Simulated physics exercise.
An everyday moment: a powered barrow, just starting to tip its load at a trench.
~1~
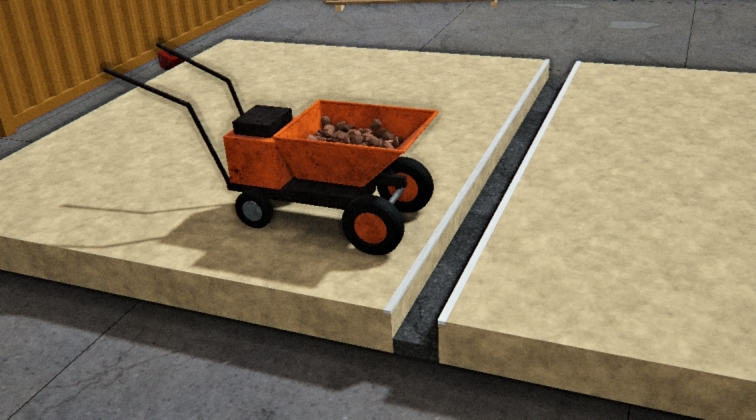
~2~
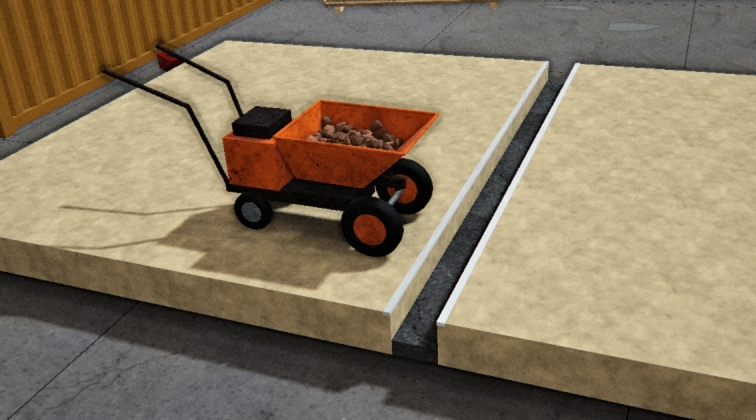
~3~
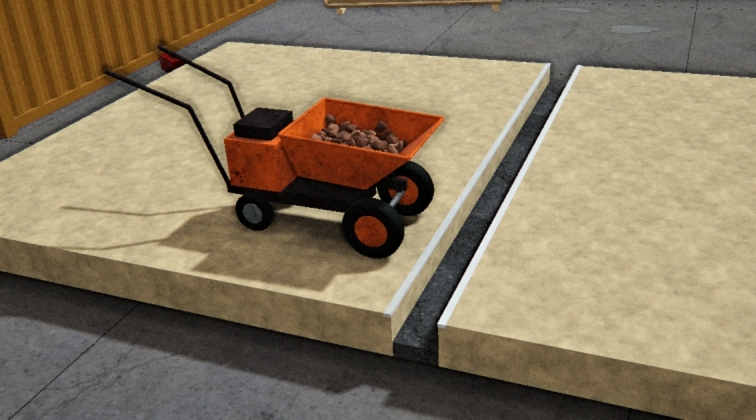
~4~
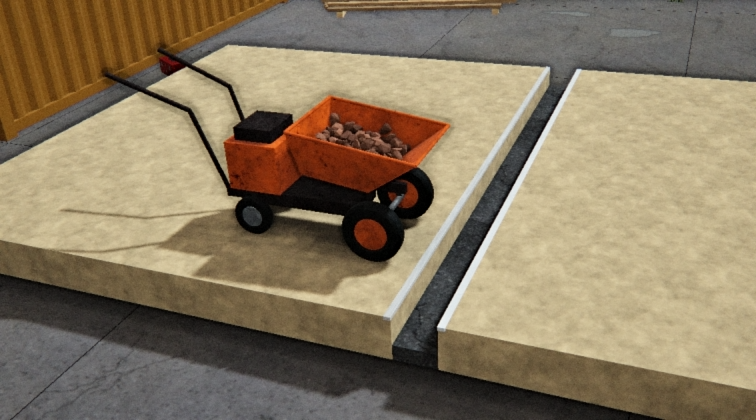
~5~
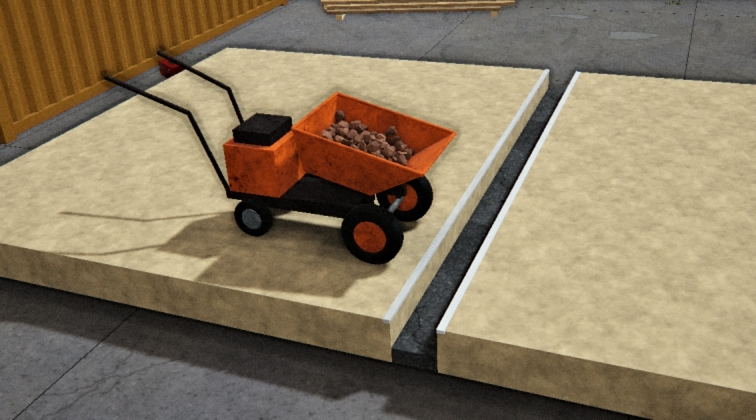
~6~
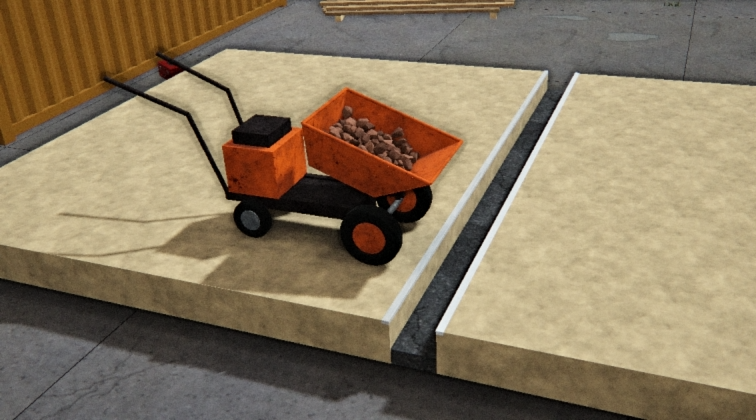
Concrete yard with pale raised slabs, an orange powered barrow's rubble-filled skip gradually tilting forward to the right beside a narrow trench.
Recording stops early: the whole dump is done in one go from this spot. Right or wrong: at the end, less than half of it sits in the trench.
Right.
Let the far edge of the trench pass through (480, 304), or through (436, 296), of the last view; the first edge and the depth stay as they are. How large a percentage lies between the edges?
Respectively, 70 % and 0 %.
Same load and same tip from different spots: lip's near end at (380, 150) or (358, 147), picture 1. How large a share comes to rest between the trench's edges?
First spot: Roughly 70 percent; second spot: Roughly 90 percent.
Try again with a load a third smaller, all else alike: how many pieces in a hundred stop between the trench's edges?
Share between the edges: Approx. 0 %.
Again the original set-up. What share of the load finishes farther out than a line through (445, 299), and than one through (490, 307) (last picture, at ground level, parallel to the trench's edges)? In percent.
In order, some 70 % then some 40 %.
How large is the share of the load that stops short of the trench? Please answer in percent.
It comes to close to 0 %.
Soon after the last picture, skip tipped steeply; all in the skip.
A little later, skip tipped right over; about half in the skip; a stray few in or heaped over the trench; about half beyond it.
Later still, skip tipped right over; about a third in the skip; a stray few in or heaped over the trench; about two thirds beyond it.
At rest, skip tipped right over; about a third in the skip; a stray few in or heaped over the trench; about two thirds beyond it.
